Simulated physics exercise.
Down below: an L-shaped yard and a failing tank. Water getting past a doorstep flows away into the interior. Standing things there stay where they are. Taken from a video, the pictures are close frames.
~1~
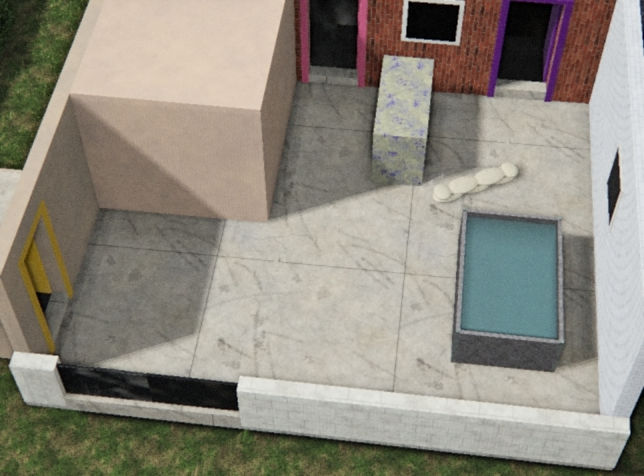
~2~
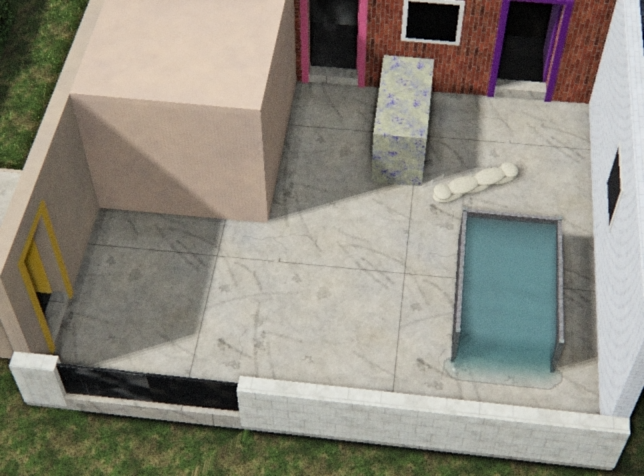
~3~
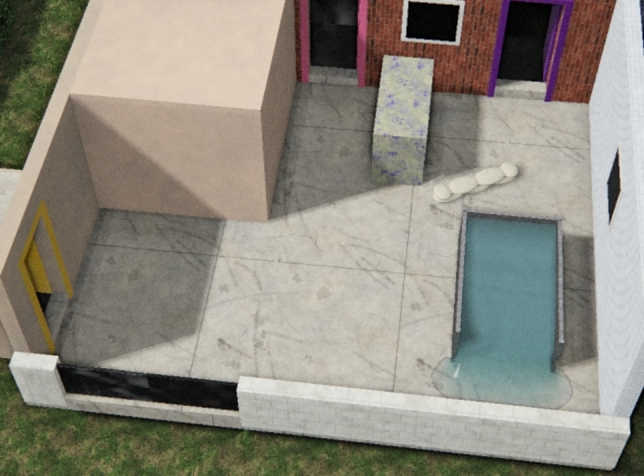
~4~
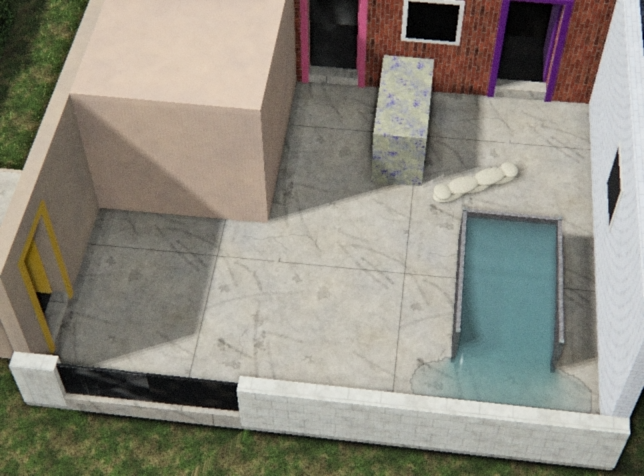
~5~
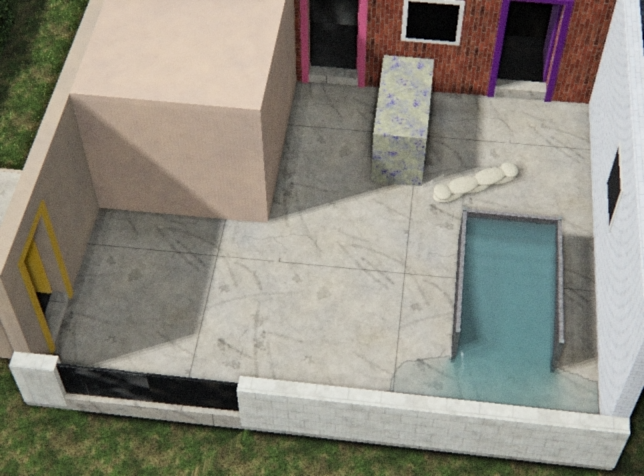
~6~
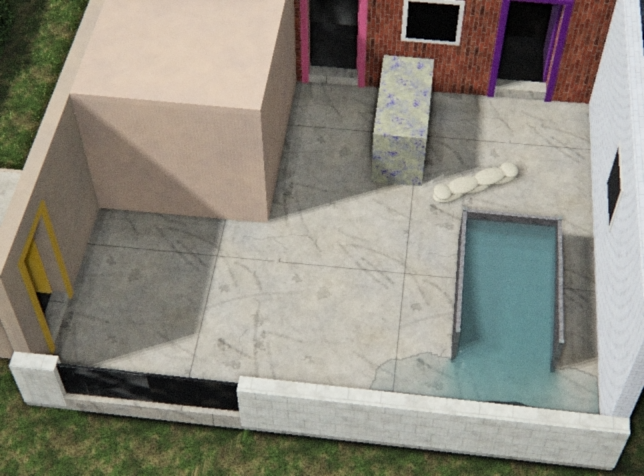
Walled L-shaped courtyard with an open tank standing full, then water pouring from its near end and spreading over the pale paving.
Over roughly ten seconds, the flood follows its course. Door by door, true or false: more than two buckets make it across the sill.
Purple door: False; pink door: False; yellow door: False.
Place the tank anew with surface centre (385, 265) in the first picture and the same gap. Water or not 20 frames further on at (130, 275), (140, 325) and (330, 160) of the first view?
In that order: Awash, wet, no water.
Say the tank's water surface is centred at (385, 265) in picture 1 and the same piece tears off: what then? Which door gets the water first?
I'd go with the door marked yellow.
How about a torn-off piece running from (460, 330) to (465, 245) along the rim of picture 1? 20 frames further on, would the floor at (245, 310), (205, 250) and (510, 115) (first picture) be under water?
First soaked through, second soaked through, third kept bare.
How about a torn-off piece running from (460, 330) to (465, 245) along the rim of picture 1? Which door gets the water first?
My pick: The yellow-painted one.
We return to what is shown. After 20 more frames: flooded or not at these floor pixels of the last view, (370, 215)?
At that place: Not flooded.
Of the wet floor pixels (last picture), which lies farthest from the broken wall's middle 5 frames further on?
Front's tip: Near (249, 403).
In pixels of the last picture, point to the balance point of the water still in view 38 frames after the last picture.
Somewhere around (350, 272) in the last view.
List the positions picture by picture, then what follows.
The open tank at (510, 276) is whole and still, in the first frame.
Water pours out at (504, 356) and has run to (558, 373), in the second frame.
Water pours out at (504, 357) and has run to (567, 392), in the third frame.
Water pours out at (504, 358) and has run to a hidden place, in the fourth frame.
The front is at a hidden place, out from the gap at (504, 358), in the fifth frame.
Water pours out at (504, 358) and has run to a hidden place, in the sixth frame.
A moment on, water covers 10 % of the floor; the purple door not reached, the pink door not reached, the yellow door not reached.
Next, water covers 30 % of the floor; the purple door not reached, the pink door not reached, the yellow door not reached.
Then, water covers 60 % of the floor; the purple door wet at the sill, nothing in, the pink door not reached, the yellow door wet at the sill, nothing in.
Later, water covers 70 % of the floor; the purple door wet at the sill, nothing in, the pink door wet at the sill, nothing in, the yellow door under two buckets in.
In the end, water covers 90 % of the floor; the purple door wet at the sill, nothing in, the pink door wet at the sill, nothing in, the yellow door under two buckets in.
